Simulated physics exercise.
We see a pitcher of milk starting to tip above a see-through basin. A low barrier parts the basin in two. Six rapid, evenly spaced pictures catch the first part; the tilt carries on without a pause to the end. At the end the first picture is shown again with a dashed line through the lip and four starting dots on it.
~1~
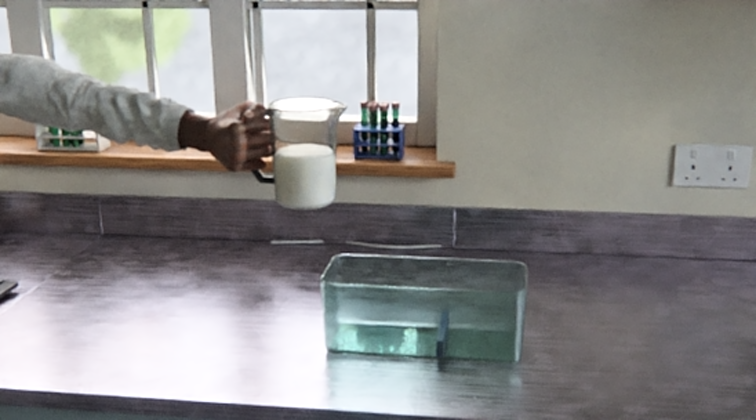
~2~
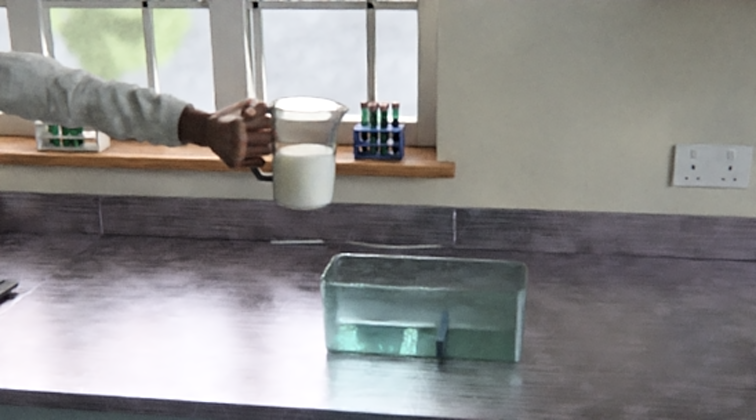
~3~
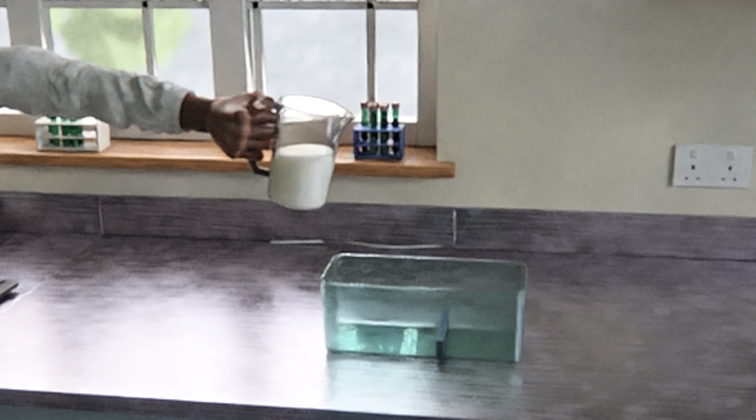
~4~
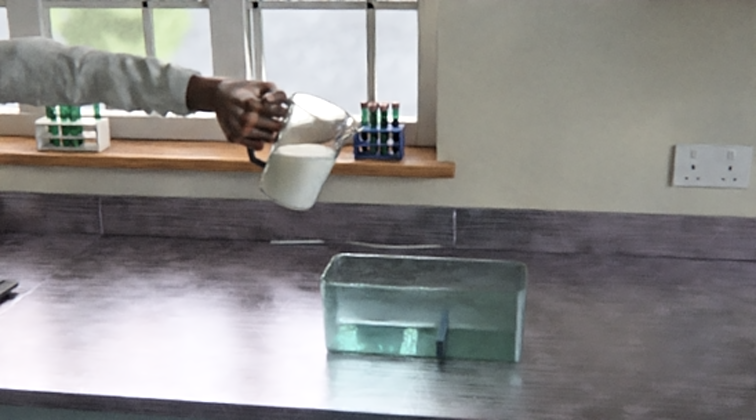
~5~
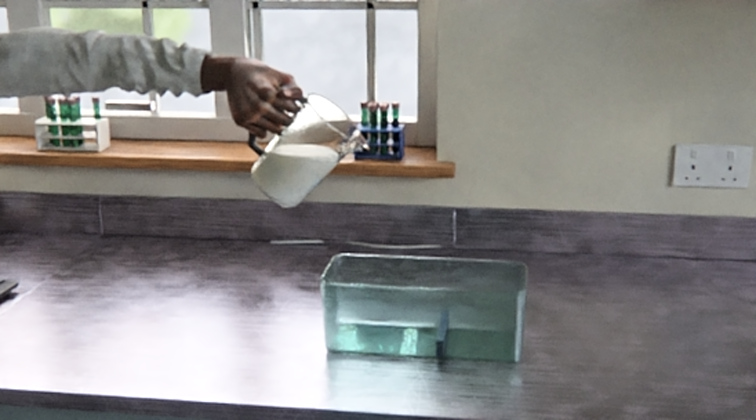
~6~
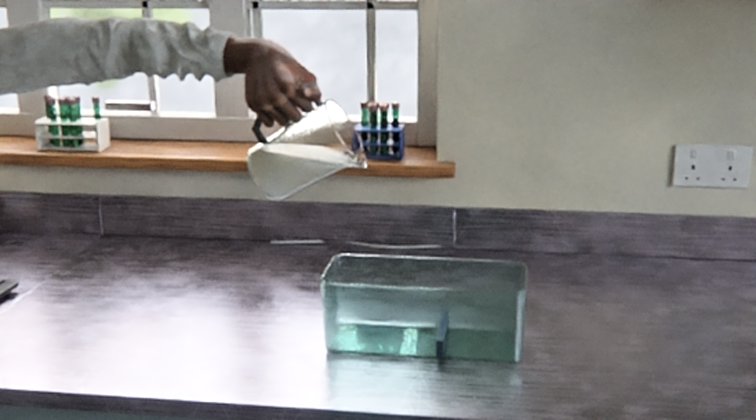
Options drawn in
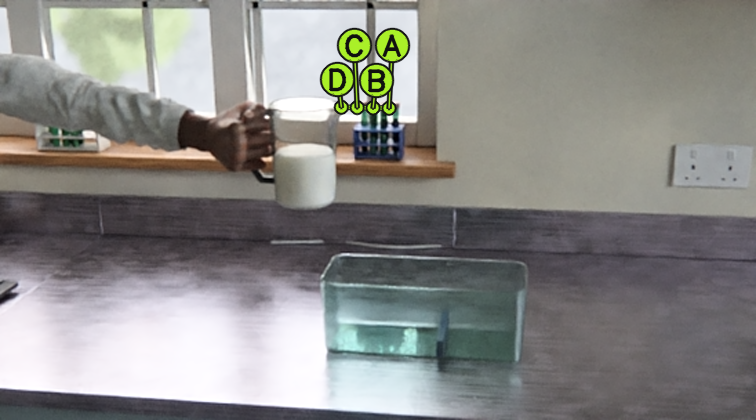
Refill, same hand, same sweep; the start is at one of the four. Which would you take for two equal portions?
A works best here.
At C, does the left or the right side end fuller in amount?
The left side.
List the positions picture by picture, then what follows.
Upright, lip at (346, 107); basin from (325, 350) to (522, 361); top of the wall at (443, 324); nothing has left yet.
Tipped about 3°, lip at (349, 109); nothing has left yet.
Tipped about 11°, lip at (355, 117); nothing has left yet.
Tipped about 25°, lip at (362, 130); nothing has left yet.
Tipped about 41°, lip at (367, 147); nothing has left yet.
Tipped about 59°, lip at (366, 167); nothing has left yet.
On the marked copy, A at (389, 108); B at (373, 107); C at (357, 107); D at (341, 107).
For dot A, about 46 % ends left of the wall and 52 % right of it.
For dot B, about 76 % ends left of the wall and 15 % right of it; 9 % is lost outside.
For dot C, about 83 % ends left of the wall and 11 % right of it; 6 % is lost outside.
For dot D, about 73 % ends left of the wall and 22 % right of it; 5 % is lost outside.
